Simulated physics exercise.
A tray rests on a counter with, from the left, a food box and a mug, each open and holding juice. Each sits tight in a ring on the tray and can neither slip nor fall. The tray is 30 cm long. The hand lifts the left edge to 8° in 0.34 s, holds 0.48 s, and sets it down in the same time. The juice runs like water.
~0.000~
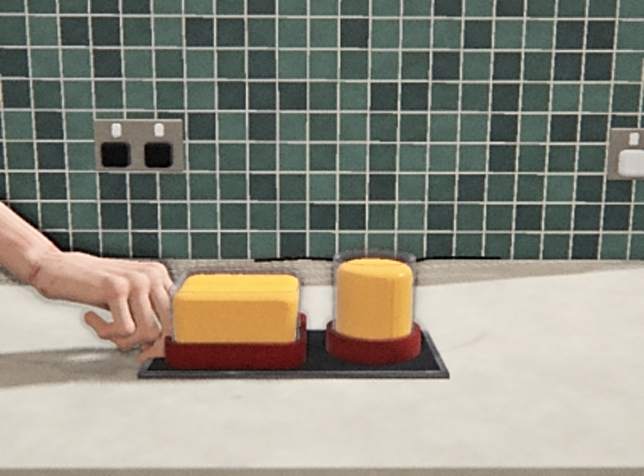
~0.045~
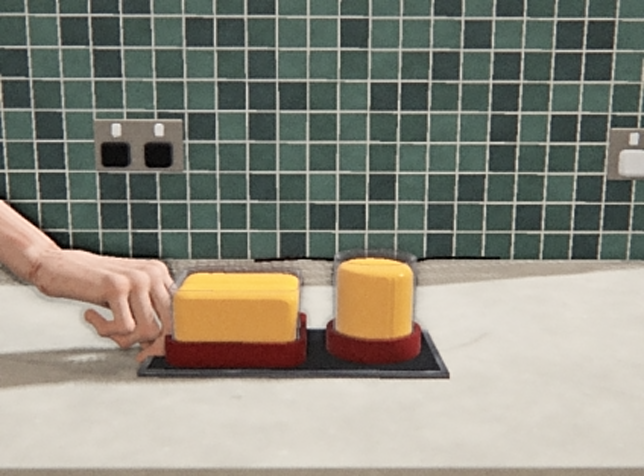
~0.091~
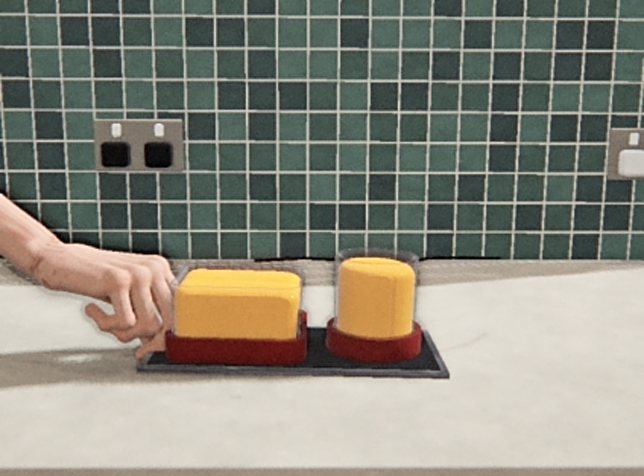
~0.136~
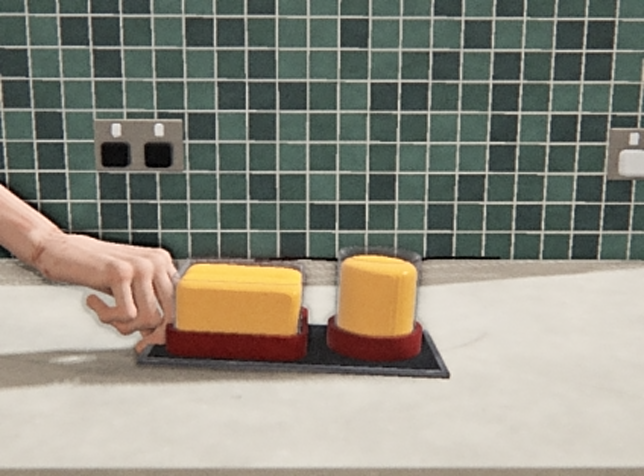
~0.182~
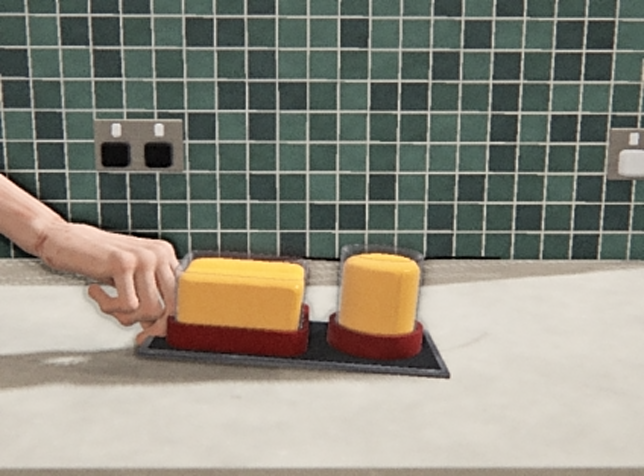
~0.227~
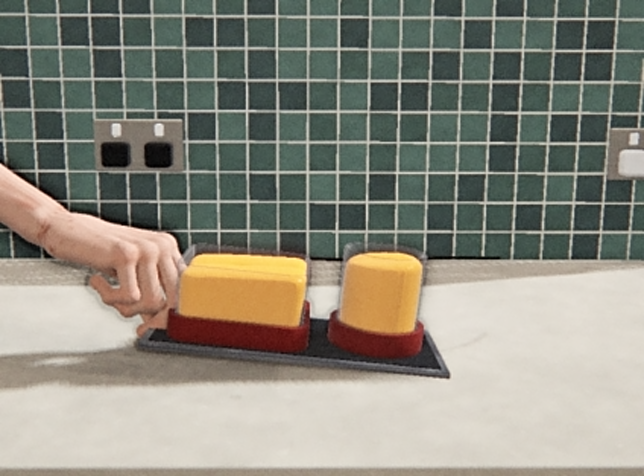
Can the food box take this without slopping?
It spills.
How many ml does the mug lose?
Some 0 ml.
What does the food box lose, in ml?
Close to 15 ml.
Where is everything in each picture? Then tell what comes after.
The first frame shows it slopes 0°; in the food box the surface runs from (180, 286) to (298, 286), rim (299, 282); in the mug the surface runs from (337, 267) to (411, 267), rim (414, 259); the juice in the food box stands 6 mm below the rim.
The second frame shows it slopes 0°; in the food box the surface runs from (181, 284) to (298, 285).
The third frame shows it slopes 1°; in the food box the surface runs from (182, 279) to (299, 283).
The fourth frame shows it slopes 3°; in the food box the surface runs from (184, 273) to (301, 279).
The fifth frame shows it slopes 4°; in the food box the surface runs from (186, 268) to (304, 274).
The sixth frame shows it slopes 6°; in the food box the surface runs from (189, 263) to (307, 269); in the mug the surface runs from (347, 259) to (421, 261).
Then, 0.52 s in, the slope is 8°; losses from the left are 12, 0 ml.
Then, 0.82 s in, the slope is 8°; losses from the left are 14, 0 ml.
Then, 1.11 s in, the slope is 0°; losses from the left are 16, 0 ml.
Then, 1.41 s in, the slope is 0°; losses from the left are 16, 0 ml.
Finally, losses from the left are 16, 0 ml.
